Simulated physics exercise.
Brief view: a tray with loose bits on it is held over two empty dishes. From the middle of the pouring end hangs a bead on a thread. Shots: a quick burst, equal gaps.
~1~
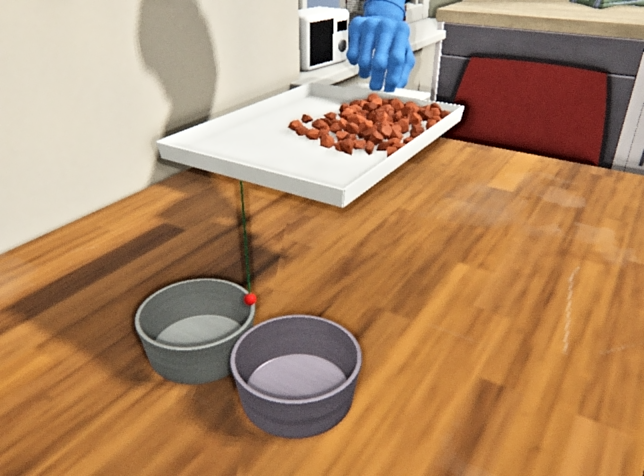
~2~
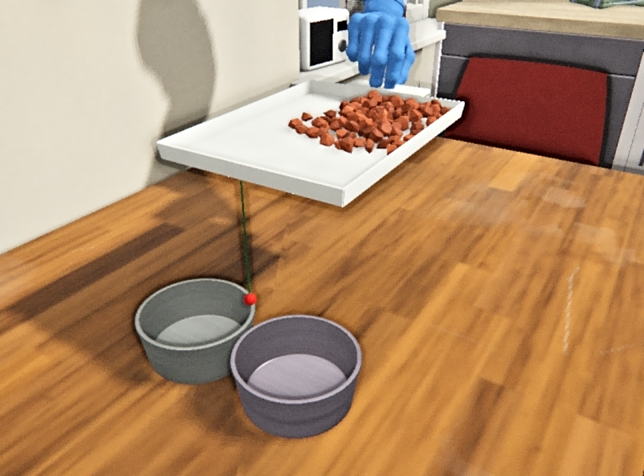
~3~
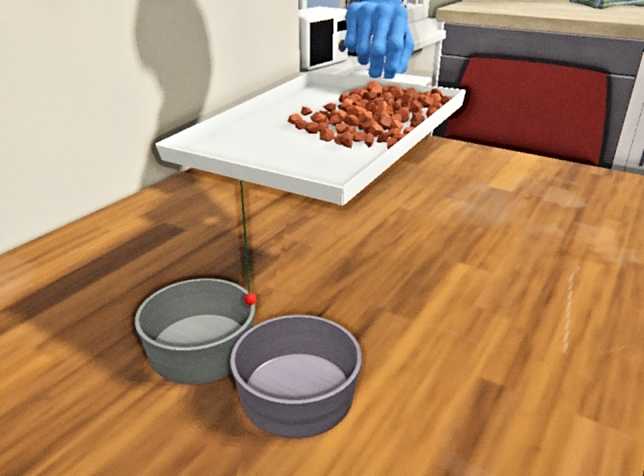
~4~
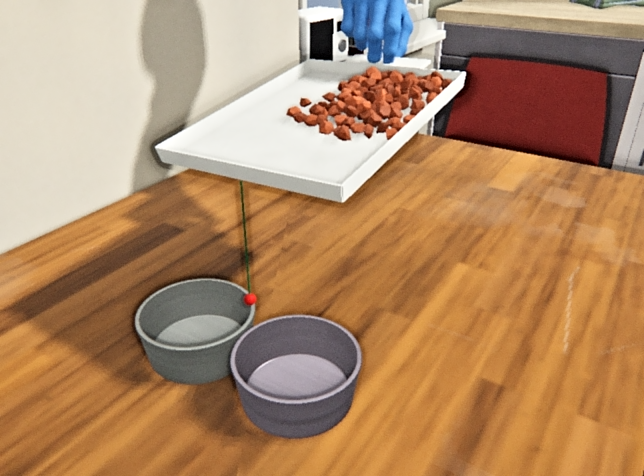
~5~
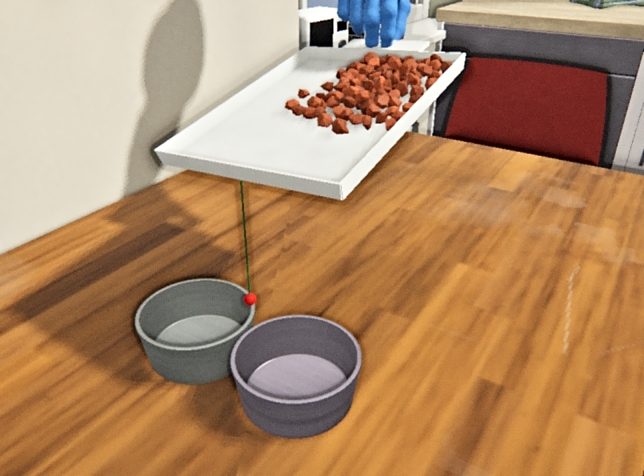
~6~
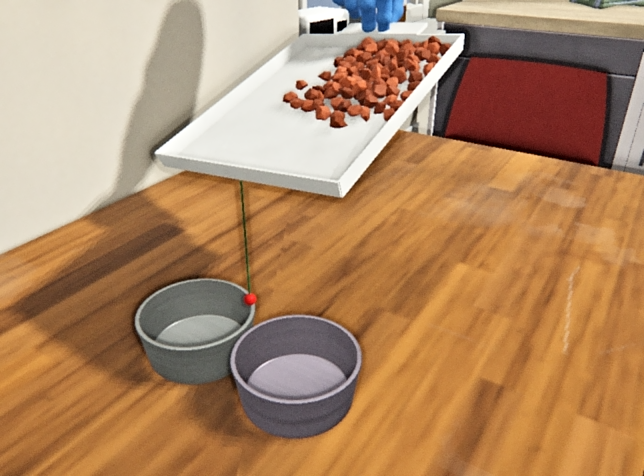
A blue-gloved hand is at the far edge of a white tray of reddish-brown chunks, above a wooden table seen from slightly overhead, with a red chair behind. Below the tray's near end sit a grey-green dish at left and a purplish-grey dish at right, with a red bead hanging on a thread. The tray's far side rises steadily with the chunks, its near end dipping slightly leftward, while the camera stays still.
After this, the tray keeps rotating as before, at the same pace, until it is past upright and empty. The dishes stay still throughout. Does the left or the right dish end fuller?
The left-side dish receives more.
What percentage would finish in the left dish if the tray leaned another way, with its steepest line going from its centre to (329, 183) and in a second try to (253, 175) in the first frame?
For the first it's near 0 %, for the second near 20 %.
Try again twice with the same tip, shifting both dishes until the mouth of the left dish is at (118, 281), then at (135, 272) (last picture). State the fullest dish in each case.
Results - the dish on the right side first, the dish on the right side second.
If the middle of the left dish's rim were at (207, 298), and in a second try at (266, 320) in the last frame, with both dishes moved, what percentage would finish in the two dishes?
First about 40, then 10 per cent.
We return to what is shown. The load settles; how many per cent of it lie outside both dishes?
I'd put it near 50 per cent of the load.
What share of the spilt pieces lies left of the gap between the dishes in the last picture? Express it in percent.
Estimate: Roughly 100 %.
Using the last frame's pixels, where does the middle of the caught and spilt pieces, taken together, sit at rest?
Close to (172, 348) in the last picture.
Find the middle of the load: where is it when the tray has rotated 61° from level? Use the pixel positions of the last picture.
Around (201, 155).
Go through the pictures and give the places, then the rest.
Corners of the pouring end at (160, 141) and (343, 188), level; middle of the load at (372, 124), bits of crushed brick; left dish at (157, 358); right dish at (259, 411); bead on its thread at (250, 299), in the first frame.
Corners of the pouring end at (160, 142) and (343, 188), level; middle of the load at (372, 121), in the second frame.
Corners of the pouring end at (159, 144) and (342, 186), tipped barely, lowest at the left corner; middle of the load at (381, 106), in the third frame.
Corners of the pouring end at (159, 146) and (341, 184), tipped a little, lowest at the left corner; middle of the load at (380, 94), in the fourth frame.
Corners of the pouring end at (158, 149) and (339, 182), tipped a little, lowest at the left corner; middle of the load at (378, 81), in the fifth frame.
Corners of the pouring end at (158, 152) and (338, 180), tipped clearly, lowest at the left corner; middle of the load at (376, 69); left dish at (157, 358); right dish at (259, 411), in the sixth frame.
Soon, tray tipped steeply; most on the tray; a stray few outside both; about a quarter in the air.
A while on, tray tipped right over; about a third on the tray; about a quarter in the left dish; about a third outside both; a small part in the air.
Towards the end, tray tipped past a quarter turn; a stray few in the right dish; about half in the left dish; about half outside both.
Finally, tray tipped past a quarter turn; a stray few in the right dish; about half in the left dish; about half outside both.
